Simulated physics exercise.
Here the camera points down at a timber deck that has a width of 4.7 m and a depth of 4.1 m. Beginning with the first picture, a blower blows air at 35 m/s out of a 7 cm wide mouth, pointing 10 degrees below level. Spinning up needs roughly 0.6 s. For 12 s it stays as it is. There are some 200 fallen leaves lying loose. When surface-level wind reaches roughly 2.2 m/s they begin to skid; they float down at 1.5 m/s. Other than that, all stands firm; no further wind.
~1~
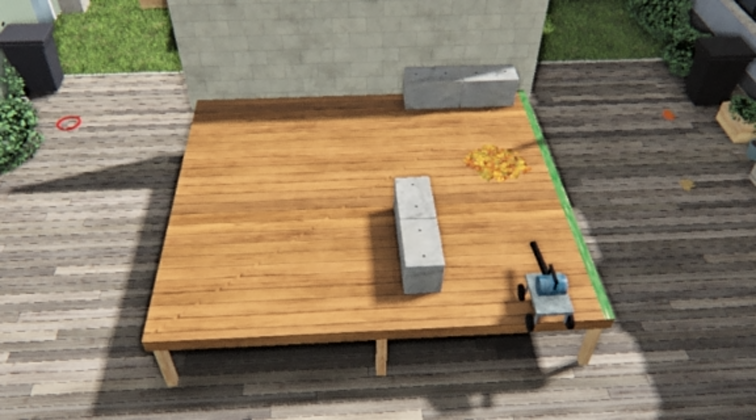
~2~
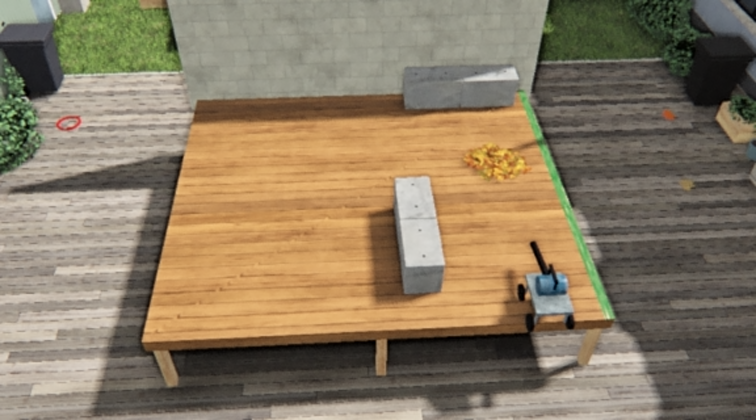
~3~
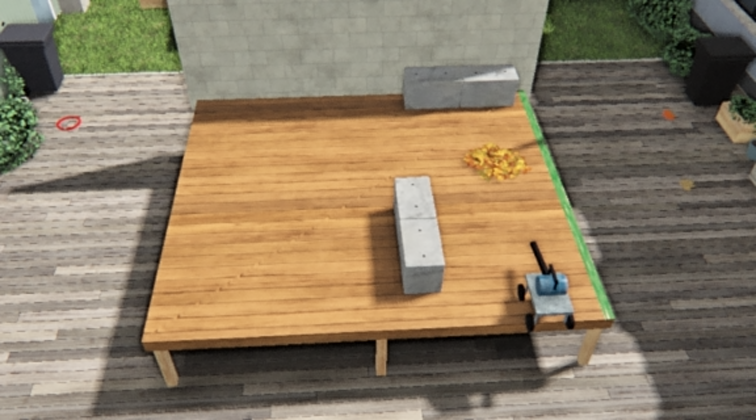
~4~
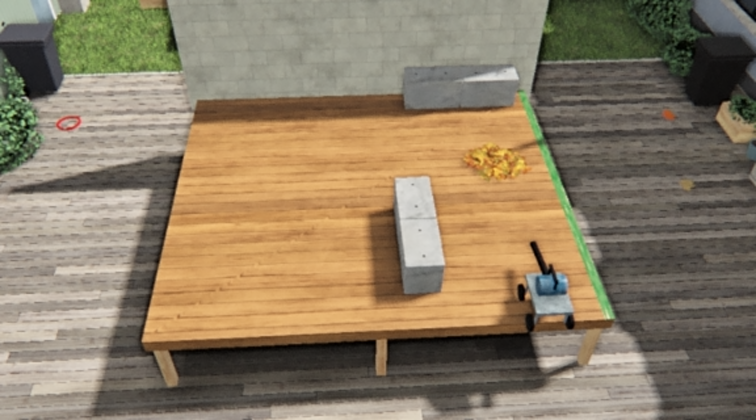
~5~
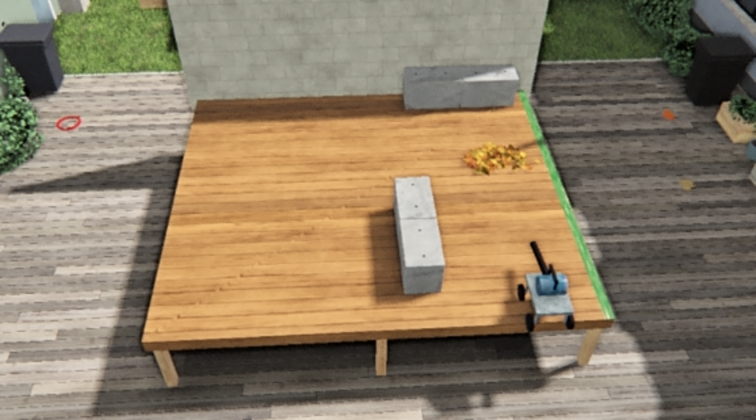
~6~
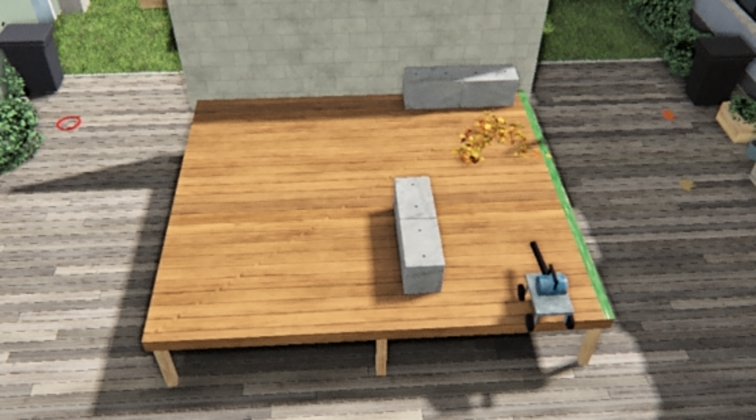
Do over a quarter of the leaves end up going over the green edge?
Yes.
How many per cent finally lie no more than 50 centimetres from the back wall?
Share: Approx. 50 %.
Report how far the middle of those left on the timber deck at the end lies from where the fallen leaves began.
Distance: Approx. 1.8 m.
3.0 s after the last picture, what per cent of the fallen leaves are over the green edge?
I'd put it at about 40 percent.
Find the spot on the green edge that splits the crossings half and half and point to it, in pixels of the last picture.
At roughly pixel (530, 106).
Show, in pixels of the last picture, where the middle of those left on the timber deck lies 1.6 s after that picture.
Their middle sits roughly at (438, 107) in the last view.
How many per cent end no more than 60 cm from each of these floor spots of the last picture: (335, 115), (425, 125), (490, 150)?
Roughly 20 %, 20 % and 0 %, in that order.
Then, 1.6 s after the last picture, 75 % are on the move or not yet settled, 30 % are over the green edge; the middle of those still in play is near (441, 107).
Then, 3.0 s after the last picture, 59 % are on the move or not yet settled, 38 % are over the green edge; the middle of those still in play is near (413, 108).
Then, 5.8 s after the last picture, 42 % are on the move or not yet settled, 39 % are over the green edge; the middle of those still in play is near (396, 107).
Then, 11.1 s after the last picture, at the end, 43 % are over the green edge; the middle of those still in play is near (381, 106).
